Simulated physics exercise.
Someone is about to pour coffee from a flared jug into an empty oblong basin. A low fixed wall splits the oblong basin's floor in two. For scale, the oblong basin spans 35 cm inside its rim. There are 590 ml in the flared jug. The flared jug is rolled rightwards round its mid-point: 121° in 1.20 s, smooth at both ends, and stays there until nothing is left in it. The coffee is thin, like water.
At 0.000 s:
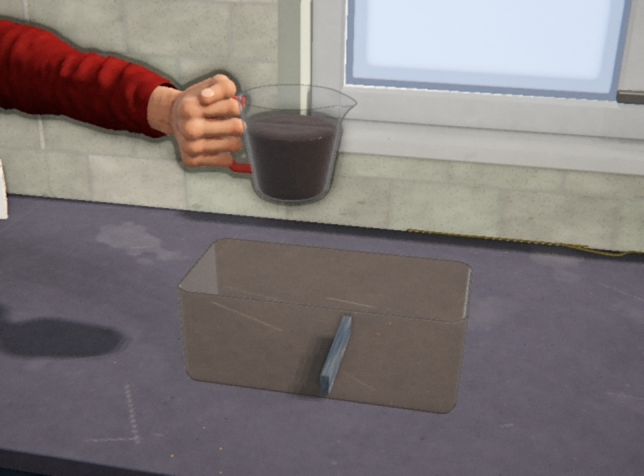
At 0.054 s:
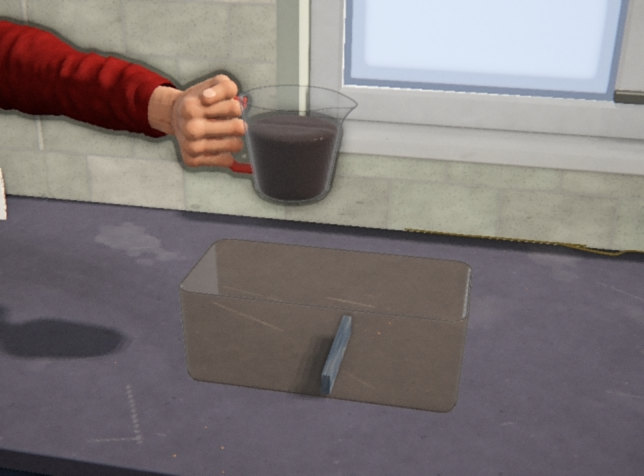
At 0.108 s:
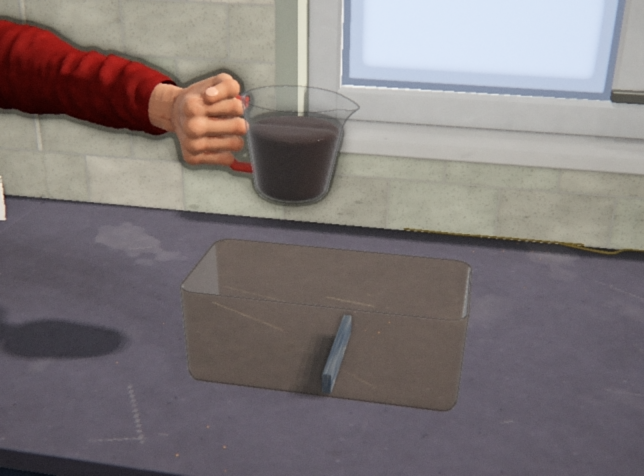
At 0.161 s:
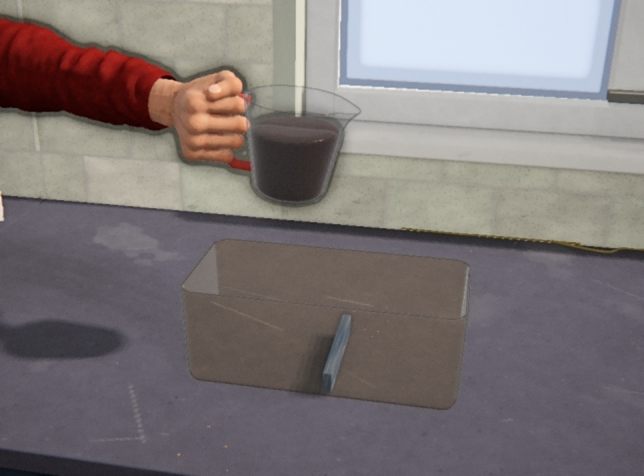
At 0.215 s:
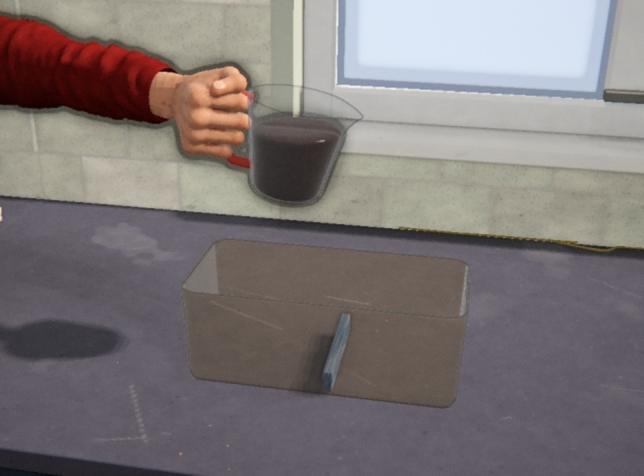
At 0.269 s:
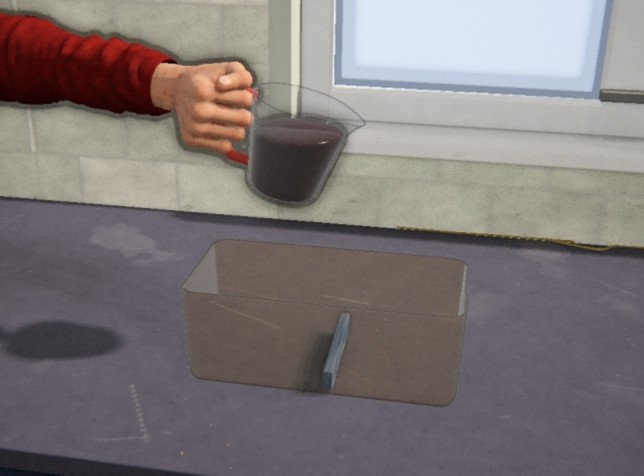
On a dark countertop beneath a window, a hand in a red sleeve held a clear jug of dark liquid above an empty see-through basin with a small divider, then slowly tilted it slightly rightwards.
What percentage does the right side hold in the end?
About 81 per cent.
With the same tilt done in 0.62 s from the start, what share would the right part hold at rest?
In that case some 80 per cent.
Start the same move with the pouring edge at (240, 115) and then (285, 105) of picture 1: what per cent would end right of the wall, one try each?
In turn about 10 and 50 per cent.
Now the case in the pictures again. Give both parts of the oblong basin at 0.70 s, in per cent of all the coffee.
Left about 0, right about 4.
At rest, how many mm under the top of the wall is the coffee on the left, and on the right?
Some 26 mm on the left and 10 mm on the right.
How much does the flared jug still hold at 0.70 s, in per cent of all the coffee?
Some 72 per cent.
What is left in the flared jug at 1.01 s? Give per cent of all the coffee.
About 6 per cent.
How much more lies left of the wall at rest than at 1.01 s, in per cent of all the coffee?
About 10 per cent.
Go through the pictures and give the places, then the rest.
In the first picture, it leans 0°; its right rim is at (357, 103); the coffee meets the walls at (250, 122) and (338, 128); the oblong basin's rim runs from (197, 263) to (470, 293); the wall's top is at (337, 345).
In the second picture, it leans 1°; its right rim is at (358, 104); the coffee meets the walls at (251, 123) and (339, 129).
In the third picture, it leans 2°; its right rim is at (359, 107); the coffee meets the walls at (252, 123) and (340, 131).
In the fourth picture, it leans 5°; its right rim is at (361, 111); the coffee meets the walls at (253, 124) and (340, 131).
In the fifth picture, it leans 9°; its right rim is at (363, 116); the coffee meets the walls at (254, 125) and (342, 132).
In the sixth picture, it leans 14°; its right rim is at (366, 123); the coffee meets the walls at (255, 126) and (345, 133).
By 0.70 s the tilt is 76° and 72 per cent is still to pour, 0 is left of the wall and 4 right of it.
By 1.01 s the tilt is 114° and 6 per cent is still to pour, 5 is left of the wall and 75 right of it.
By 1.34 s the tilt is 121° and 0 per cent is still to pour, 15 is left of the wall and 81 right of it.
By 1.70 s the tilt is 121° and 0 per cent is still to pour, 15 is left of the wall and 81 right of it.
At rest 15 per cent lies left of the wall, 81 right of it and 4 outside.
